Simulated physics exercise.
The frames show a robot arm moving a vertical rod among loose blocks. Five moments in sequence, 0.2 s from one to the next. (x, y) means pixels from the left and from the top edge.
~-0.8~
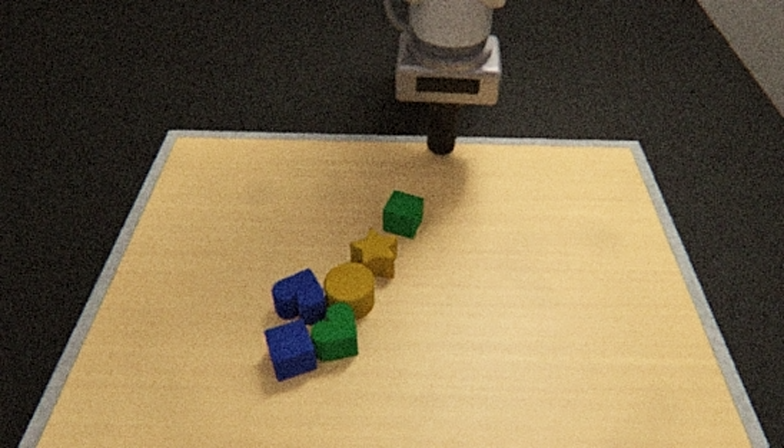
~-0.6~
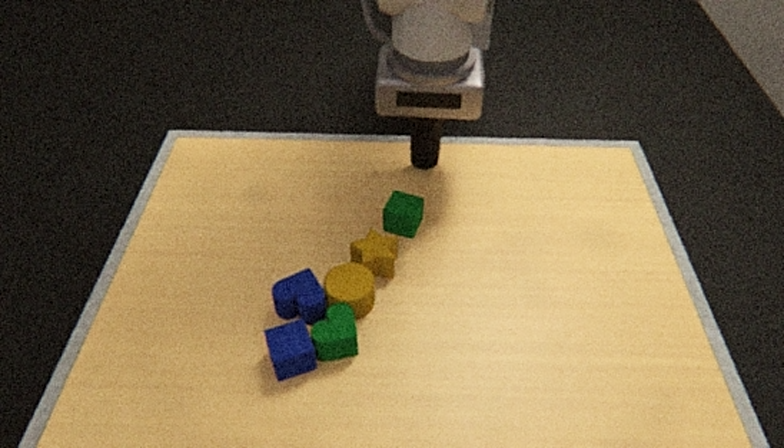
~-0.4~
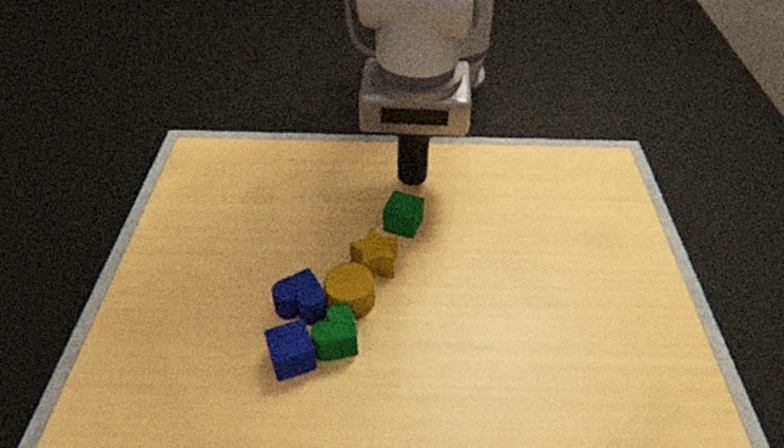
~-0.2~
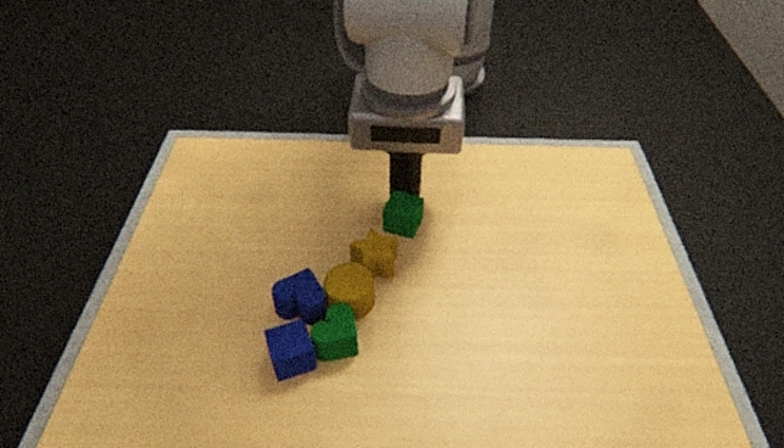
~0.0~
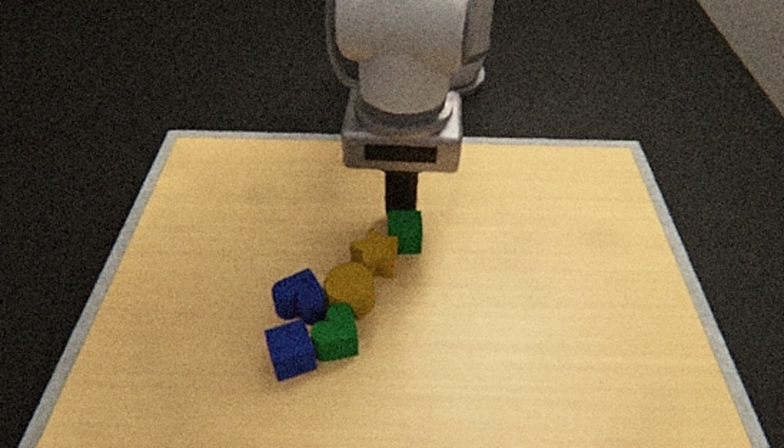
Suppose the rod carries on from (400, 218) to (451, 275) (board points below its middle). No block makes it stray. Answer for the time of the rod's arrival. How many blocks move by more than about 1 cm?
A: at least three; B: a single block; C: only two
C: Only two.
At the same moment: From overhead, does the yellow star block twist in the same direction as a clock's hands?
That would be a yes.
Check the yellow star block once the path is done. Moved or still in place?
The block moves away from its spot.
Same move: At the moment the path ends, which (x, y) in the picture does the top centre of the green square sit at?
So, by the moment the path ends, you'll find the top centre of the green square at (421, 273).
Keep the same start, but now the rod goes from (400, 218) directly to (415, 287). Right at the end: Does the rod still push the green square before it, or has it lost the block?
Ahead of the rod.
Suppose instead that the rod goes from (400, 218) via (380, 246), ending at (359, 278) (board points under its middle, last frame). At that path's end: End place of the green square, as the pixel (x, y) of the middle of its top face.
It sits at (414, 241).
What follows on the original path. Halfway along, rod (426, 239); yellow star block (375, 254), turned 50° clockwise; green square (419, 252), turned 35° clockwise.
At the end, rod (452, 268); yellow disc (346, 282); yellow star block (379, 257), turned 60° clockwise; green square (421, 273), turned 80° clockwise.
